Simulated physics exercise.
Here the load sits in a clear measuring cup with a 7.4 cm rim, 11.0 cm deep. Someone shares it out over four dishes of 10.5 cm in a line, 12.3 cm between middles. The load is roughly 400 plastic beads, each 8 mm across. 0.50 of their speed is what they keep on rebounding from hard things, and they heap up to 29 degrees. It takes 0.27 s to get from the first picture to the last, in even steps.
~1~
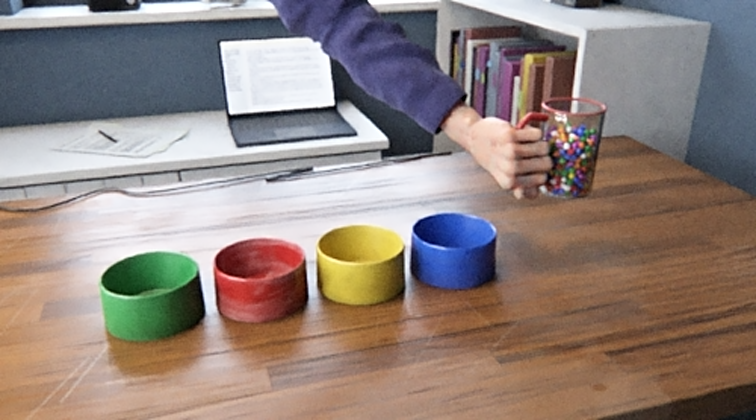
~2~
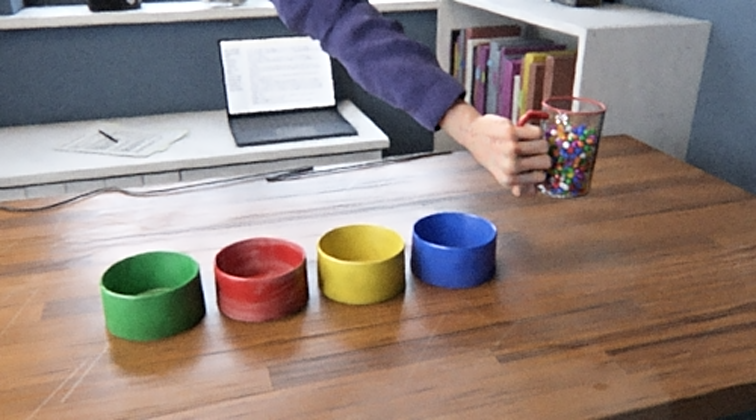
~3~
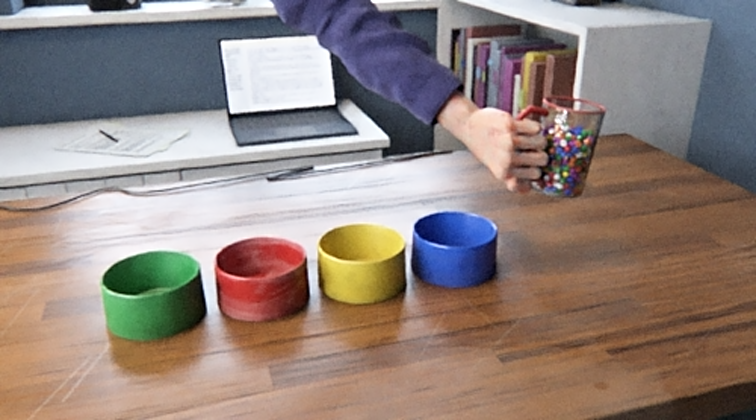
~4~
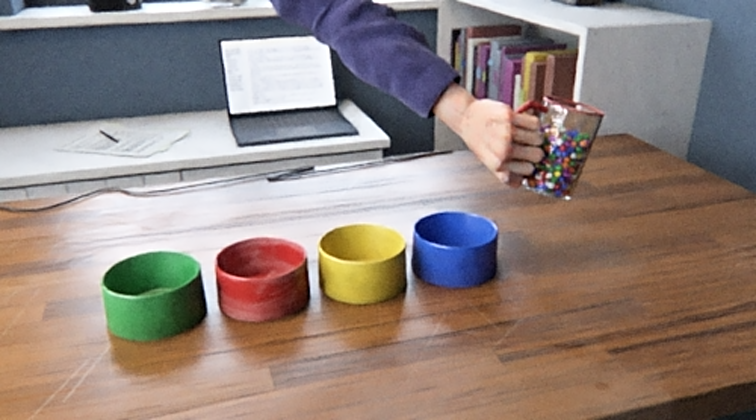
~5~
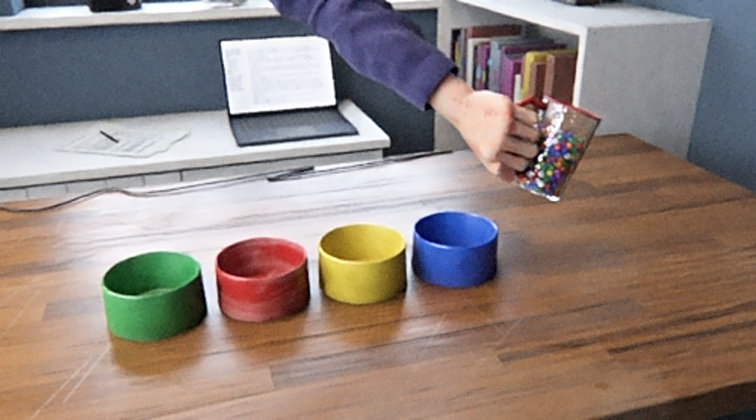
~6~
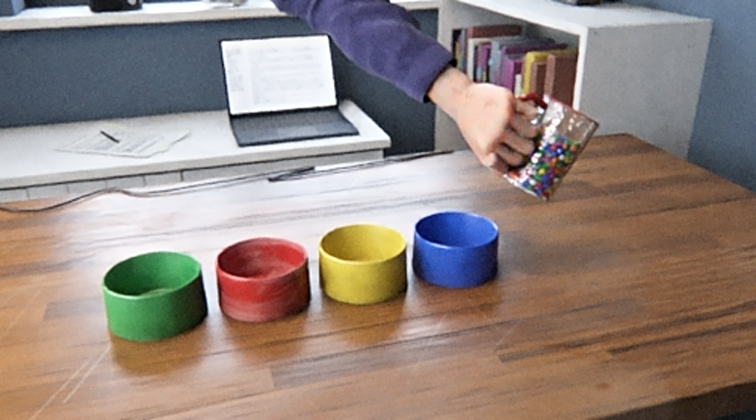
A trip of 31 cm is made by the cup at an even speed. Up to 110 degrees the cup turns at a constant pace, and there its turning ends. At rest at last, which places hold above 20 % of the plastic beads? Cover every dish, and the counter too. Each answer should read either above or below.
Red - below, blue - above, green - below, yellow - below, counter - above.
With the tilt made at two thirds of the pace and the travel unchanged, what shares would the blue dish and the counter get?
In that case the blue dish gets 80 and the counter gets 10.
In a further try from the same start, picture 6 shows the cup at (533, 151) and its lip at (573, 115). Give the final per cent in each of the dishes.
The red dish keeps 0, the blue dish 0, the green dish 0 and the yellow dish 70.
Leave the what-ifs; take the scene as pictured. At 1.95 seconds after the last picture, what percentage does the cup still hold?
Some 0 %.
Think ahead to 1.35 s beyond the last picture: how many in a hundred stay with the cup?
About 5 per cent.
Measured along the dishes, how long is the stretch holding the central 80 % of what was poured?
It covers some 18 centimetres of the row.
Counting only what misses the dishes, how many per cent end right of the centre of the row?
The answer is some 100 per cent.
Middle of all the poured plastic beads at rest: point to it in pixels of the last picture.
Est. centre at rest: (496, 256) px.
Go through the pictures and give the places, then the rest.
The first frame shows cup at (569, 149), tilt 0 degrees, lip at (600, 104), moved 0.0 cm; middle of the pieces at (571, 161); blue dish at (454, 231); yellow dish at (361, 244); red dish at (260, 258); green dish at (150, 273).
The second frame shows cup at (568, 148), tilt 2 degrees, lip at (600, 104), moved 0.2 cm; middle of the pieces at (569, 160).
The third frame shows cup at (565, 147), tilt 7 degrees, lip at (600, 106), moved 0.8 cm; middle of the pieces at (565, 160).
The fourth frame shows cup at (560, 148), tilt 14 degrees, lip at (598, 111), moved 1.6 cm; middle of the pieces at (558, 161).
The fifth frame shows cup at (554, 149), tilt 22 degrees, lip at (595, 116), moved 2.4 cm; middle of the pieces at (551, 162).
The sixth frame shows cup at (548, 149), tilt 30 degrees, lip at (592, 123), moved 3.3 cm; middle of the pieces at (544, 162); blue dish at (456, 229); yellow dish at (363, 243); red dish at (262, 257); green dish at (152, 273).
Then, 0.81 s after the last picture, tilt 110 degrees; cup holds 50 %, blue 5 %.
Then, 1.35 s after the last picture, tilt 110 degrees; cup holds 5 %, blue 40 %.
Then, 1.95 s after the last picture, tilt 110 degrees; cup holds 0 %, blue 45 %.
In the end, red 0 %, blue 45 %, green 0 %, yellow 0 %, counter 55 %.
